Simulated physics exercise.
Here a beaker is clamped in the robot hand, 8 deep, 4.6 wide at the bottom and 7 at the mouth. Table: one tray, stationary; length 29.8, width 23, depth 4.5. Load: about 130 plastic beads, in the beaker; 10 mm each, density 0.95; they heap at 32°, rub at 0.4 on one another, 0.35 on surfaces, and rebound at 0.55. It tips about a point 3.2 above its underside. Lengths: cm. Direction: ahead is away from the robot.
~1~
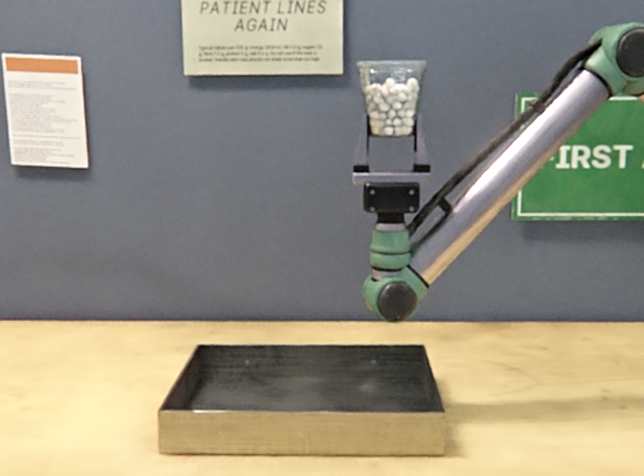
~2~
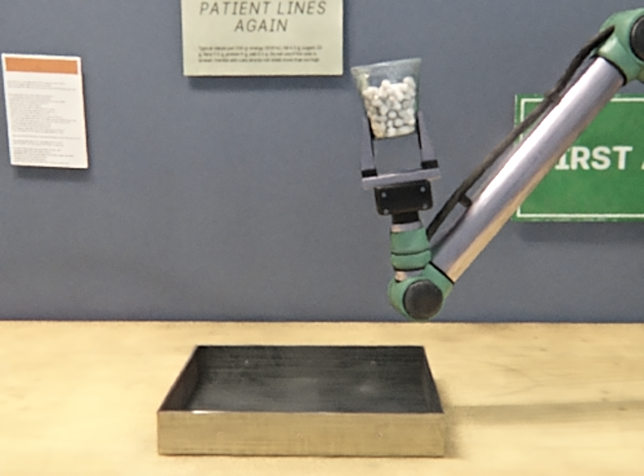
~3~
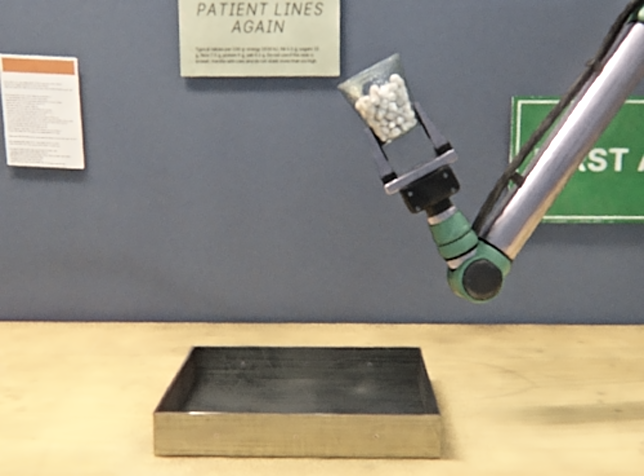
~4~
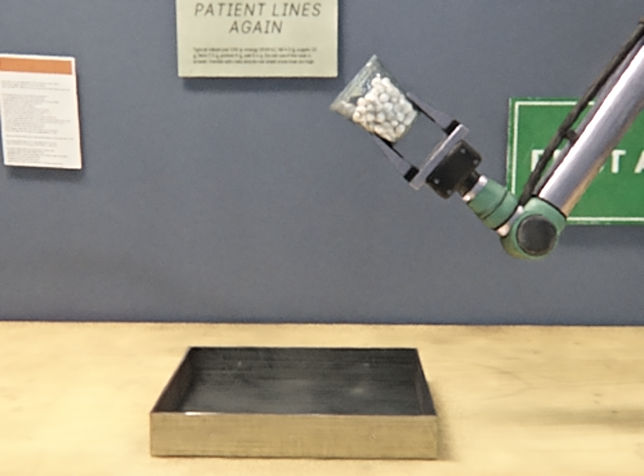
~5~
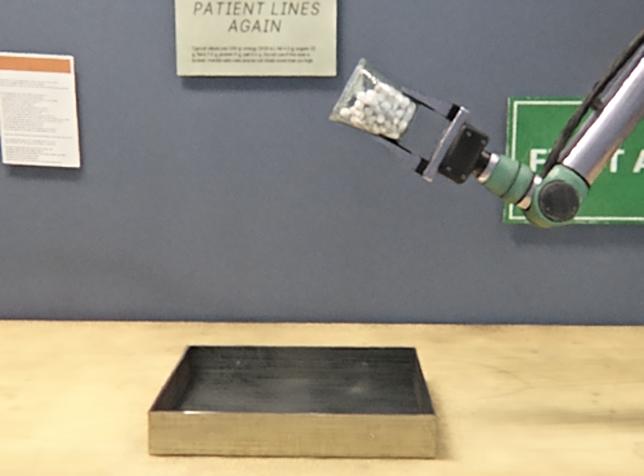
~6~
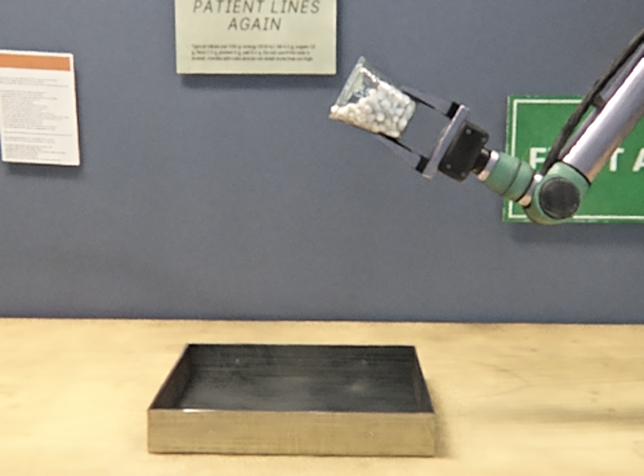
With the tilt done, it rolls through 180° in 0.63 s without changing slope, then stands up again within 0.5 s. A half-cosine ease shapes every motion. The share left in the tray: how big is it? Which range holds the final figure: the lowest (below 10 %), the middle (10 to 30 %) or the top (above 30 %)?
It sits in the lowest range, below 10 %.
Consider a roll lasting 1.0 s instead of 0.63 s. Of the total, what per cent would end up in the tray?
With that change you'd see near 5 per cent.
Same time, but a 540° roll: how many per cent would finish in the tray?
In that case it would be around 0 percent.
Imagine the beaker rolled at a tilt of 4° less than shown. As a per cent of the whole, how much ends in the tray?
0 %.
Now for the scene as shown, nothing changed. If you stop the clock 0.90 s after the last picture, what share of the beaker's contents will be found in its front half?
The answer works out at some 55 percent.
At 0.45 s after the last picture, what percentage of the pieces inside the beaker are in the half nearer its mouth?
40 per cent, roughly.
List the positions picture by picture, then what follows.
The beaker middle at (392, 101), upright; upper third of the load around (393, 91), from x 370 to 415, top at y 80; 129 in the beaker, in the first frame.
The beaker middle at (390, 102), tipped 8°; upper third of the load around (391, 91), from x 365 to 410, top at y 80, in the second frame.
The beaker middle at (385, 104), tipped 28°; upper third of the load around (387, 95), from x 360 to 415, top at y 80, in the third frame.
The beaker middle at (380, 107), tipped 50°; upper third of the load around (384, 98), from x 355 to 415, top at y 80, in the fourth frame.
The beaker middle at (378, 107), tipped 62°; upper third of the load around (380, 99), from x 345 to 410, top at y 85, in the fifth frame.
The beaker middle at (378, 105), tipped 62°; upper third of the load around (383, 100), from x 335 to 410, top at y 85; 129 in the beaker, in the sixth frame.
Then, 0.45 s on, tipped 62°, highest piece 39 above the table; 127 in the beaker, 2 in flight or on a rim.
Then, 0.90 s on, tipped 26°, highest piece 39 above the table; 124 in the beaker, 3 in the tray, 2 in flight or on a rim.
Then, 1.33 s on, upright, highest piece 40 above the table; 124 in the beaker, 5 in the tray.
Then, 2.03 s on, upright, highest piece 40 above the table; 124 in the beaker, 5 in the tray.
In the end, 124 in the beaker, 5 in the tray. That is 4 % in the tray.
